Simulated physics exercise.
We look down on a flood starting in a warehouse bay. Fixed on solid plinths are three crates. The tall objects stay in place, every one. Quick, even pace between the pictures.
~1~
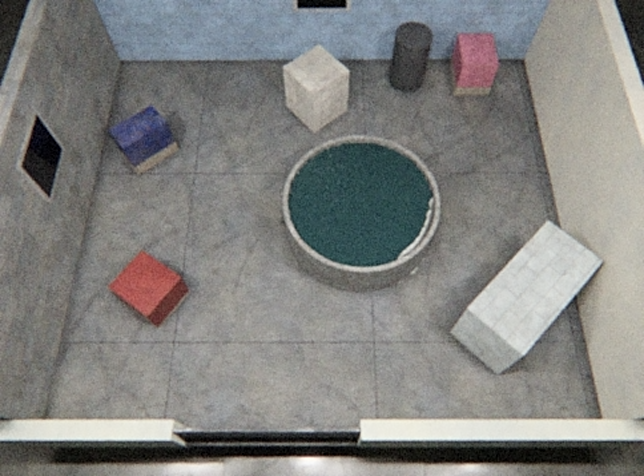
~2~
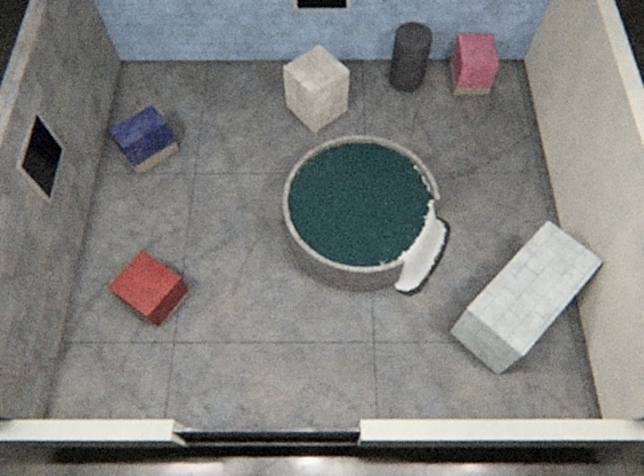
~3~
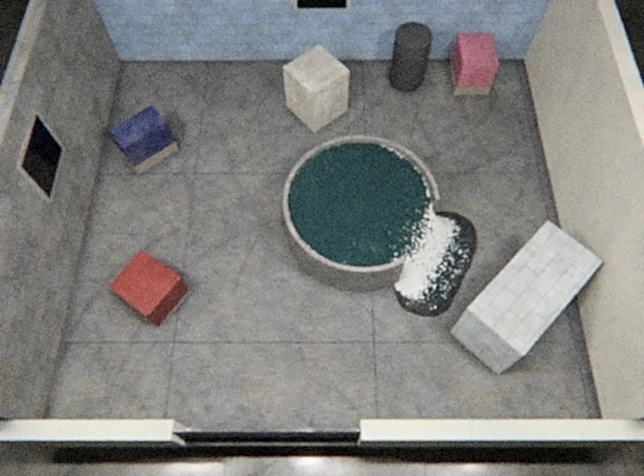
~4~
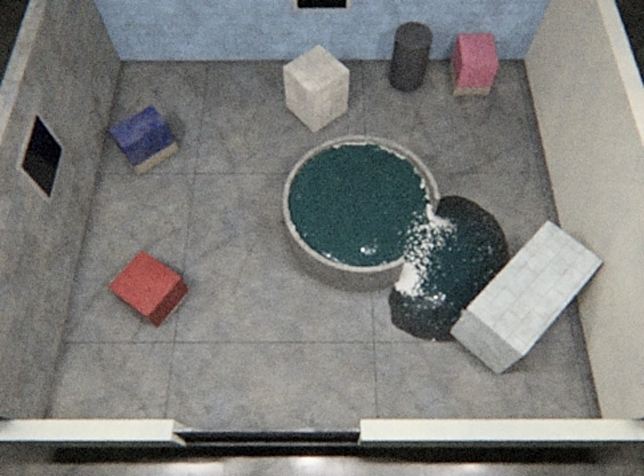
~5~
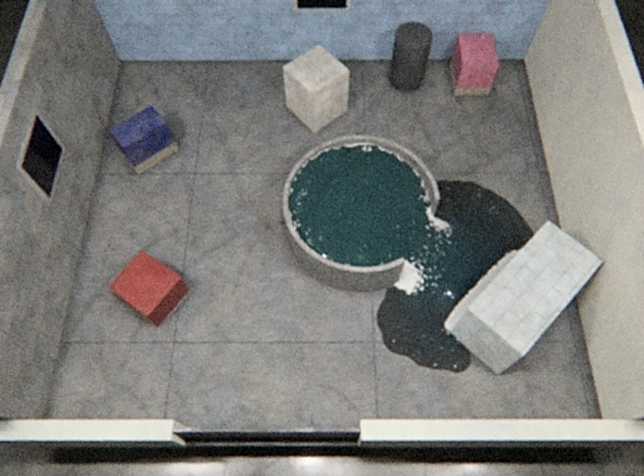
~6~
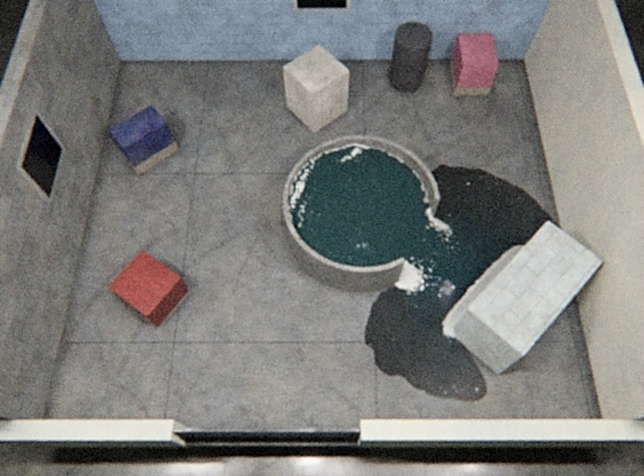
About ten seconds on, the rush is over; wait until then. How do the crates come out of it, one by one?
Blue crate: Dry; pink crate: Wet; red crate: Wet.
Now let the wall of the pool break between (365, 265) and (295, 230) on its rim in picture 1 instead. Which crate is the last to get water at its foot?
That would be the pink one.
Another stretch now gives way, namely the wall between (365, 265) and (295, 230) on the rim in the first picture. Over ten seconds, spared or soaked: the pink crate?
Per crate - pink crate: Untouched.
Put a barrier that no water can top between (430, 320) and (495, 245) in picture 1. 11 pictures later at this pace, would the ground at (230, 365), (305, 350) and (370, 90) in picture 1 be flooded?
Outcome by spot, in order - watered, watered, unwatered.
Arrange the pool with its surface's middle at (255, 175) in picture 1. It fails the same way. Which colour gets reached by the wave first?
My pick is the one in pink.
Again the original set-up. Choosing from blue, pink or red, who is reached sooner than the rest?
I say the crate marked pink.
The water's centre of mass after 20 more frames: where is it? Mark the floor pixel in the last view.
Close to (416, 239).
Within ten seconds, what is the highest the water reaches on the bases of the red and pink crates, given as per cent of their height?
Around 200 in a hundred for the first and 190 in a hundred for the second.
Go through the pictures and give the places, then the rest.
The round tank at (361, 202) is whole and still, in the first frame.
The front is at (439, 222), out from the gap at (422, 249), in the second frame.
The front is at (469, 228), out from the gap at (422, 250), in the third frame.
The front is at (494, 225), out from the gap at (422, 250), in the fourth frame.
Water pours out at (422, 250) and has run to a hidden place, in the fifth frame.
The front is at a hidden place, out from the gap at (422, 250), in the sixth frame.
A moment on, water covers 15 % of the floor; the blue crate not reached, the pink crate not reached, the red crate not reached.
Next, water covers 30 % of the floor; the blue crate not reached, the pink crate water round its plinth, the red crate not reached.
Then, water covers 50 % of the floor; the blue crate not reached, the pink crate water round its plinth, the red crate water round its plinth.
Later, water covers 75 % of the floor; the blue crate not reached, the pink crate water round its plinth, the red crate water round its plinth.
In the end, water covers 100 % of the floor; the blue crate stayed above the water, the pink crate was topped, the red crate was topped.
